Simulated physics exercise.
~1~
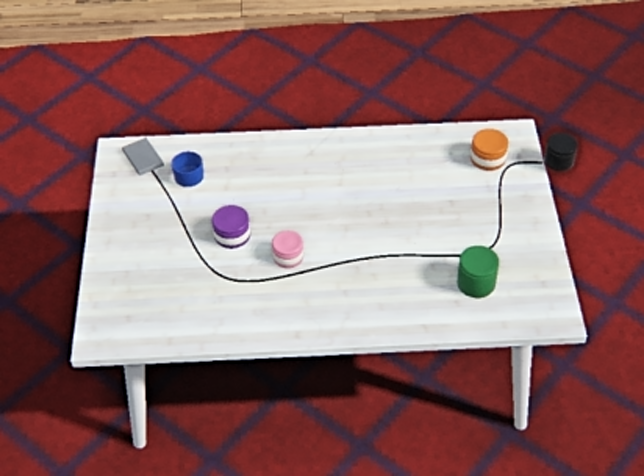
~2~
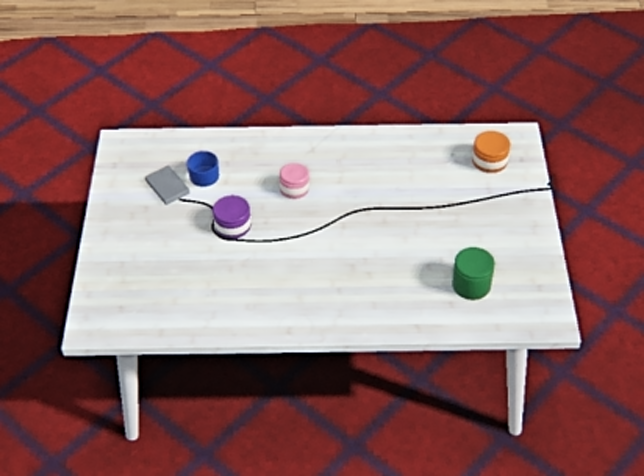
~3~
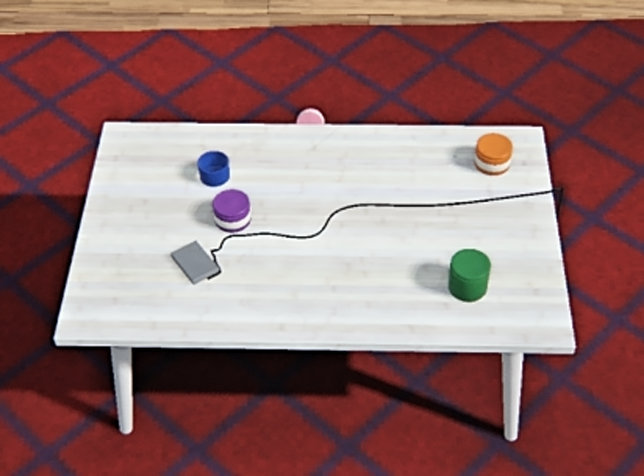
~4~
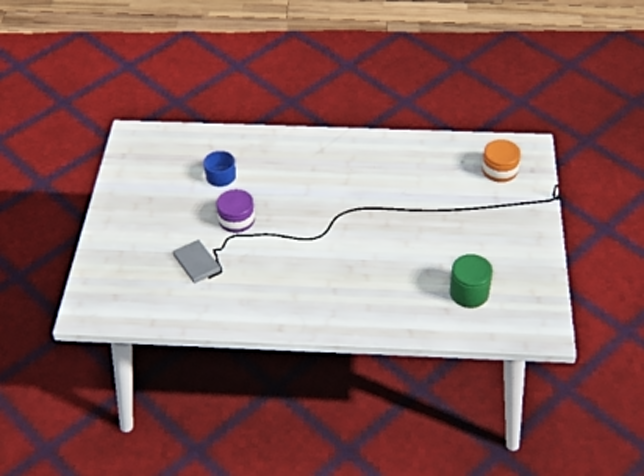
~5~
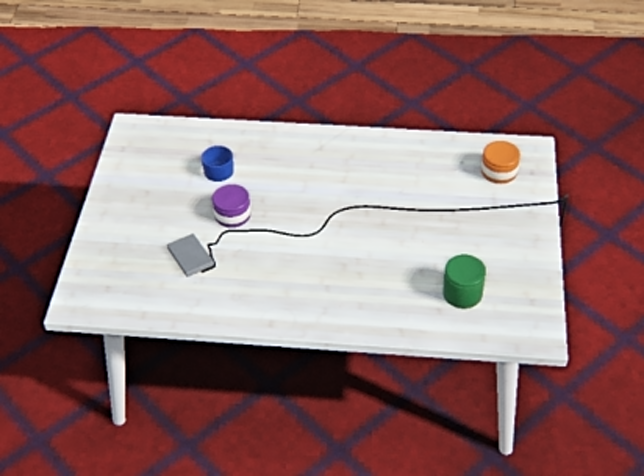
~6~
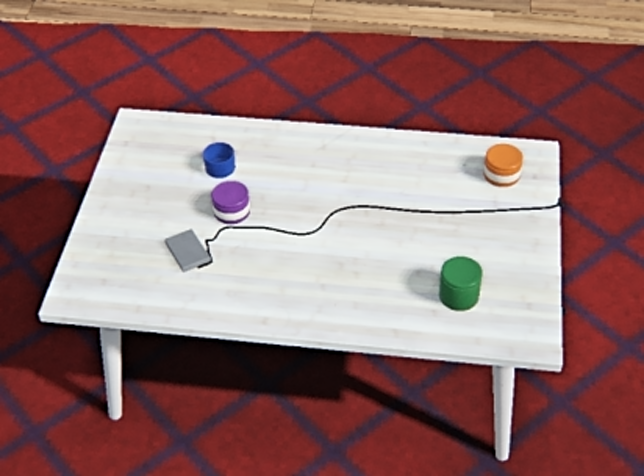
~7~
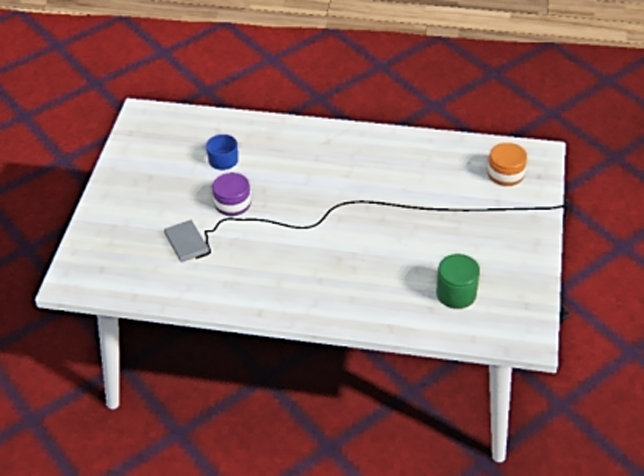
A black speaker dropped off the right side of a white table, tugging its cable, which swept a small pink tin off the back edge and shifted the grey phone and blue mug, while the green tub and orange tin stayed put.
